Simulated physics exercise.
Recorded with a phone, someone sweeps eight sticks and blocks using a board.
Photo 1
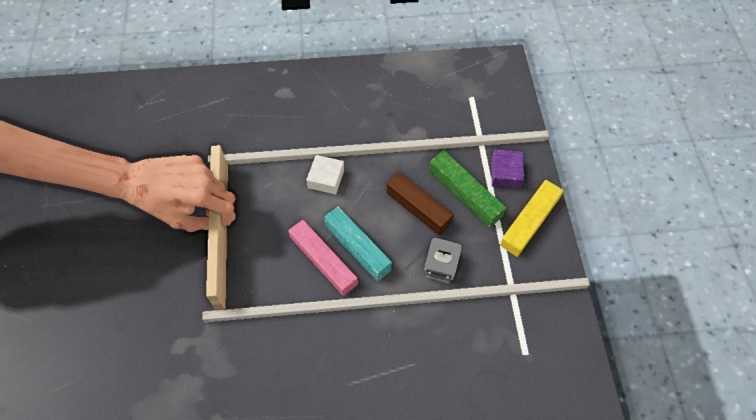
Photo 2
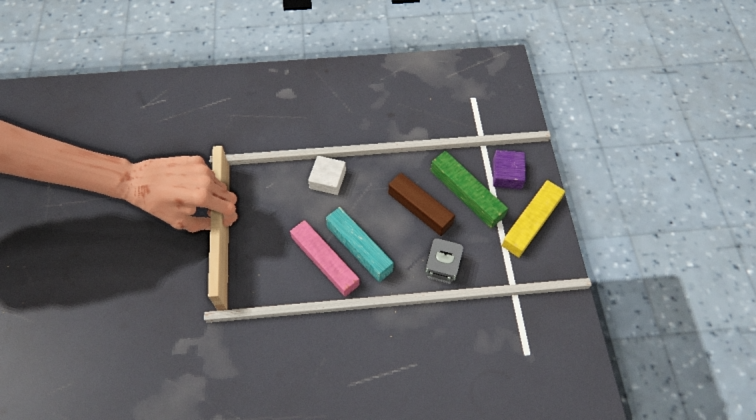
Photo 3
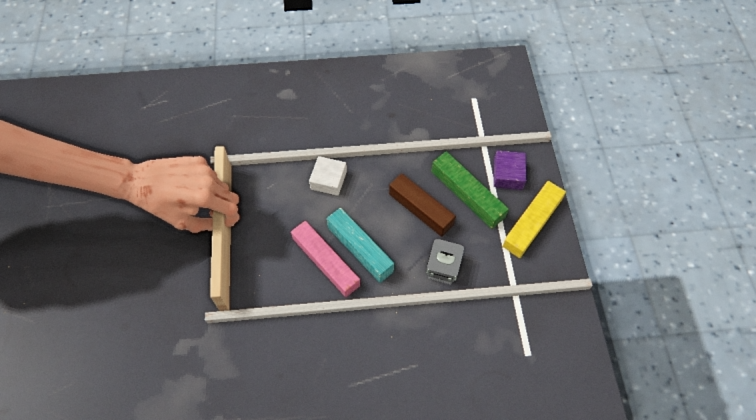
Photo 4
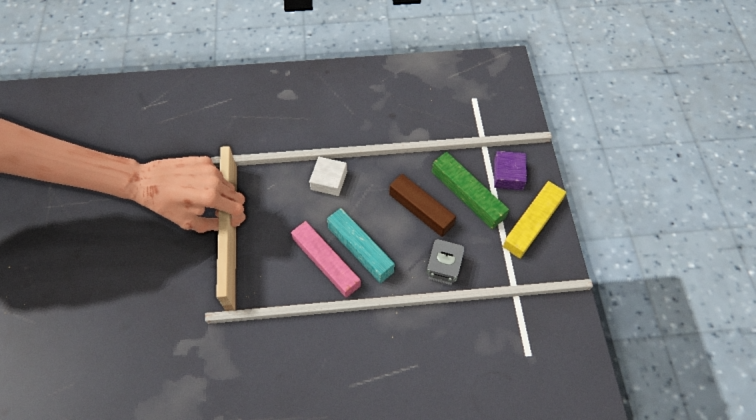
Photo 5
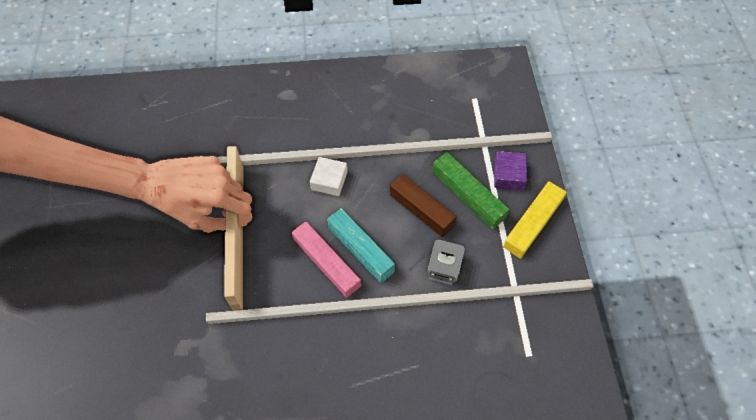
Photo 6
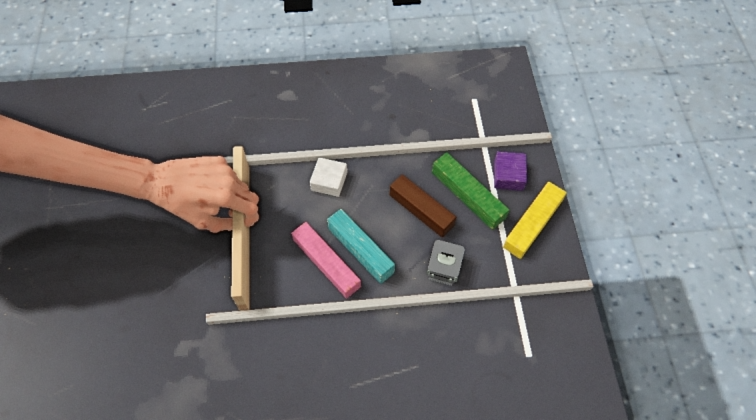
A hand slides a wooden board slightly right toward colourful blocks that lie still.
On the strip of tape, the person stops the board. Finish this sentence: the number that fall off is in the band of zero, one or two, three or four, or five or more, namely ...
Namely one or two.
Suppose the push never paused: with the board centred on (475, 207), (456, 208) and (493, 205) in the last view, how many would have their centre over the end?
The numbers are 0, 0 and 1.
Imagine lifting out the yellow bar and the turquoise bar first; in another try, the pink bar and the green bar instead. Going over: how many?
0 and 0.
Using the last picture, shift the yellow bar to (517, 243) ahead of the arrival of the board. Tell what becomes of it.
Note - yellow bar not retained.
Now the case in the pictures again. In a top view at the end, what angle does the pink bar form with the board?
It measures close to 0 degrees.
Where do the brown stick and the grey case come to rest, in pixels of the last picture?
The brown stick stops around (541, 192); the grey case around (563, 255).
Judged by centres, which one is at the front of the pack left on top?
The purple block.
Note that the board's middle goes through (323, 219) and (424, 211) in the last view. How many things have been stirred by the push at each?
3 and 6.
A little later, none off yet; yellow bar at rest near (535, 220); purple block at rest near (510, 171); green bar at rest near (469, 191).
Next, none off yet; yellow bar shifted a little near (557, 220); purple block shifted about its own width near (528, 161); green bar shifted a little near (514, 178).
When it is over, the number that fall off is one or two; down, yellow bar.
